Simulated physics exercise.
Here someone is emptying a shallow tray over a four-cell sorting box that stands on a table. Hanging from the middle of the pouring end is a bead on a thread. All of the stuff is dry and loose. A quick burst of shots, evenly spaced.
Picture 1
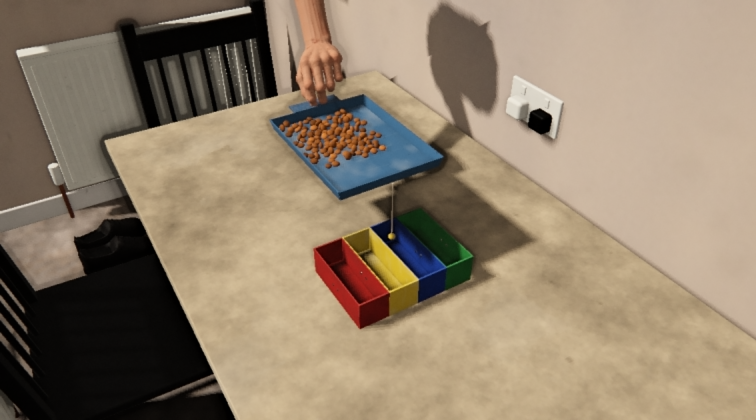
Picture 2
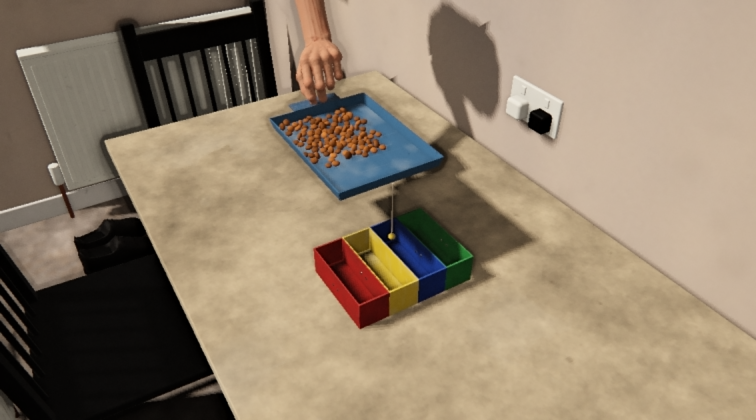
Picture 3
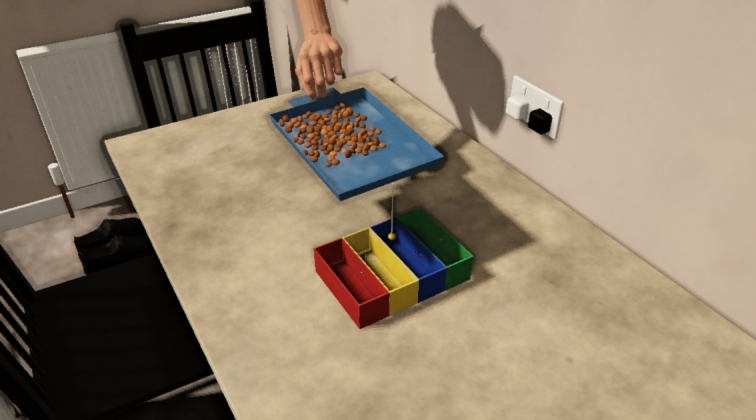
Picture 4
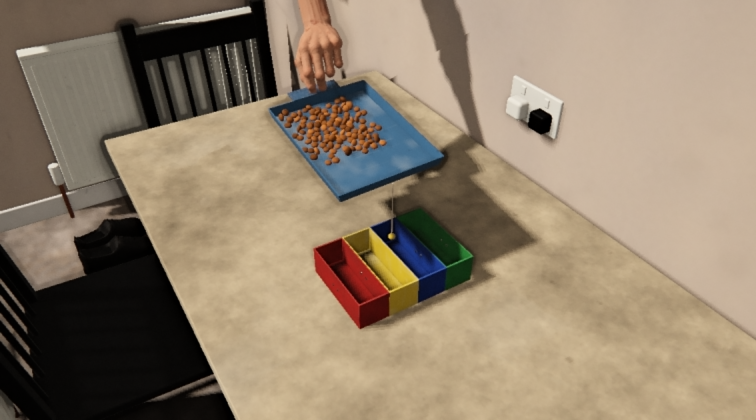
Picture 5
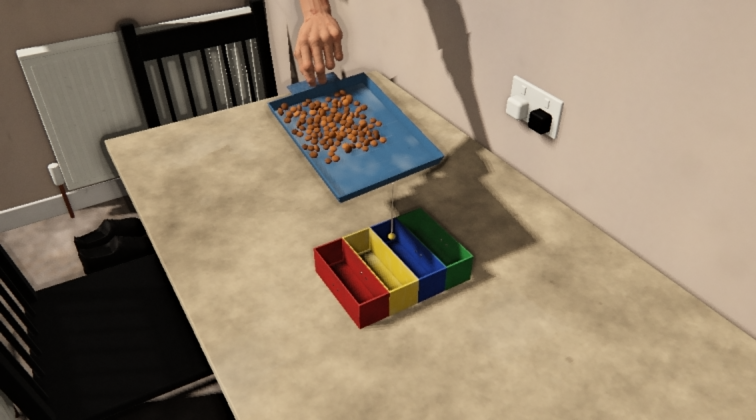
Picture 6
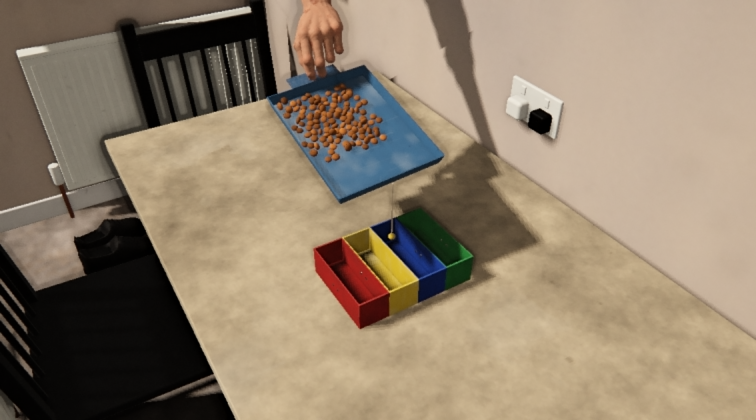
A blue shallow tray, gripped at its far end by a hand, tilts slightly, its far end rising a little while the brown pellets heaped on it barely shift. Below its near end, a small yellowish bead hangs on a thread above a box of red, yellow, blue and green cells, left to right. The fixed view looks down on a mottled beige table beside a wall socket and black chairs.
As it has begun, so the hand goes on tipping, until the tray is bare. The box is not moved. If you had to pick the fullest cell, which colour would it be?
It would be red.
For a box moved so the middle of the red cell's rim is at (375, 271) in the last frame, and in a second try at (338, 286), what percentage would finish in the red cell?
The first try yields 40% and the second yields 30%.
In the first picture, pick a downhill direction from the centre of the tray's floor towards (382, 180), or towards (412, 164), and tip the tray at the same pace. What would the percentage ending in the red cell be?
30 %, give or take, and then 0 %.
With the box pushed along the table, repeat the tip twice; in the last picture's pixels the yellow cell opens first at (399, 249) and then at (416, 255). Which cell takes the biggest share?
So it's the red one for the first shift and the cell in red for the second.
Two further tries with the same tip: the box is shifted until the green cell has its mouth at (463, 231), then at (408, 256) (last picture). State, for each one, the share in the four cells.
First placement near 30 percent, second near 100 percent.
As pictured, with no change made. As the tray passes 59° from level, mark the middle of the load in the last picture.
Near (358, 188).
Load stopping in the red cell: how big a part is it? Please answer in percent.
About 60 per cent.
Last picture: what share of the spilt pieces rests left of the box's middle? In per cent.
It comes to 80 per cent or so.
Just after the last frame, tray tipped steeply; the larger part on the tray; just a few in the red cell; just a few in the yellow cell; about a tenth falling or outside the box.
A moment on, tray tipped right over; roughly a quarter on the tray; roughly a third in the red cell; about a tenth in the yellow cell; just a few in the blue cell; roughly a quarter falling or outside the box.
Further on, tray tipped past a quarter turn; roughly two thirds in the red cell; roughly a quarter in the yellow cell; about a tenth in the blue cell; just a few in the green cell; about a tenth falling or outside the box.
When it is over, tray tipped past a quarter turn; roughly two thirds in the red cell; roughly a quarter in the yellow cell; about a tenth in the blue cell; just a few in the green cell; about a tenth outside the box.
